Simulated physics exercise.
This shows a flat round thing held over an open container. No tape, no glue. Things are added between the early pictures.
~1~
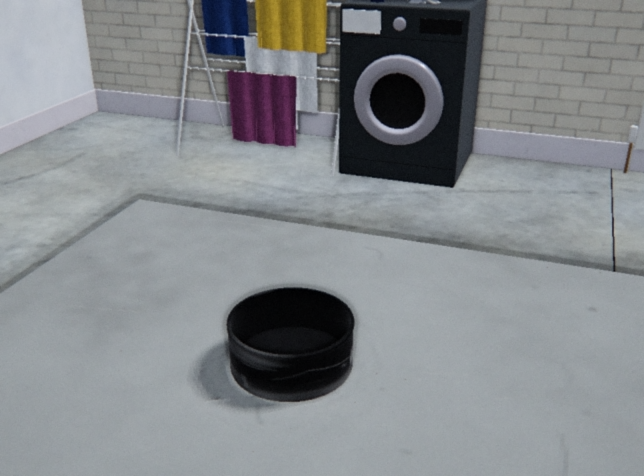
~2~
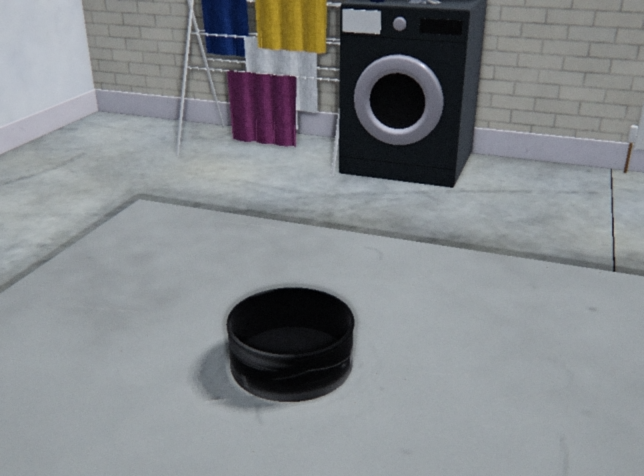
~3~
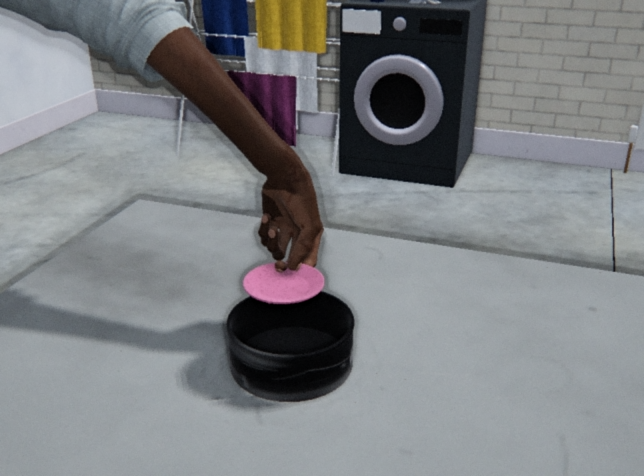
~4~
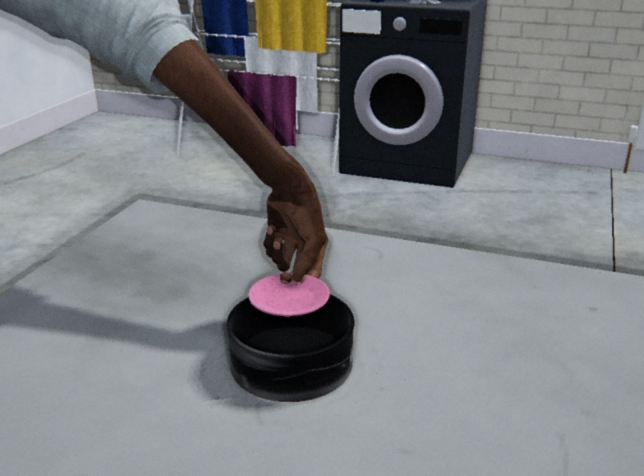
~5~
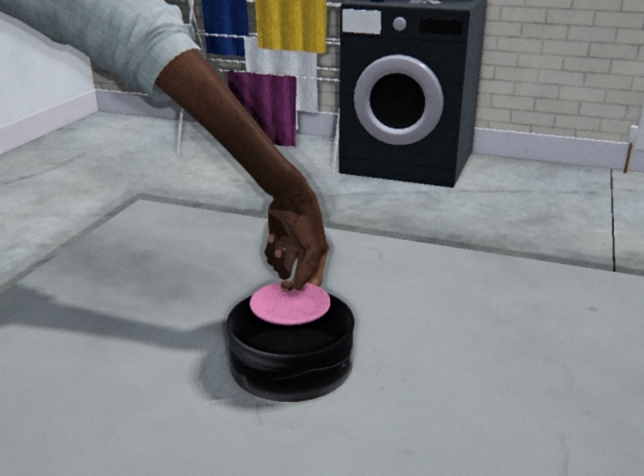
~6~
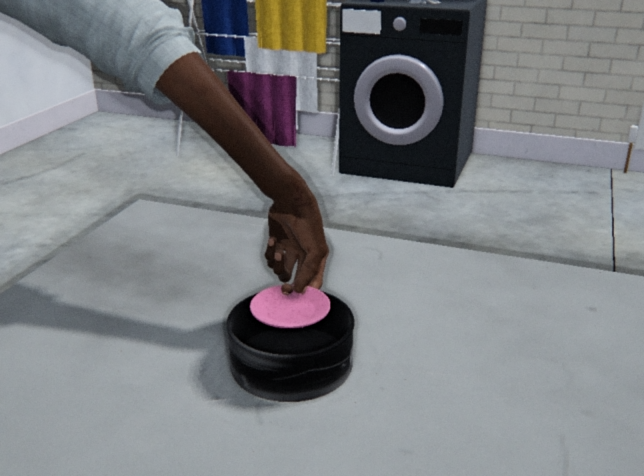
A round black open container stands on a flat grey surface in a laundry room, seen from slightly above by a still camera. Behind it are a rack of blue, yellow, white and purple cloths, a dark washing machine and a pale brick wall. A hand in a light blue sleeve appears from the upper left, holding a flat pink disc over the container and lowering it slightly.
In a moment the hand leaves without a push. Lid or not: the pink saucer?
As it turns out, the pink saucer drops inside.
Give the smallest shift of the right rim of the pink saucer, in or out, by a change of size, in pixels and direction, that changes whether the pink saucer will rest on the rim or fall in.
About 20 pixels right.
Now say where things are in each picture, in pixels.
Beaker (291, 341), in the first picture.
Beaker (291, 341), in the second picture.
Still on the way; pink saucer (284, 285); beaker (291, 341), in the third picture.
Still on the way; pink saucer (289, 297); beaker (291, 341), in the fourth picture.
Still on the way; pink saucer (290, 305); beaker (291, 341), in the fifth picture.
In place, still held; pink saucer (290, 308); beaker (291, 341), in the sixth picture.
Then, 0.14 s later than the last frame, pink saucer shifted a little near (291, 340).
When it is over, the pink saucer slips past the rim, near (291, 356).
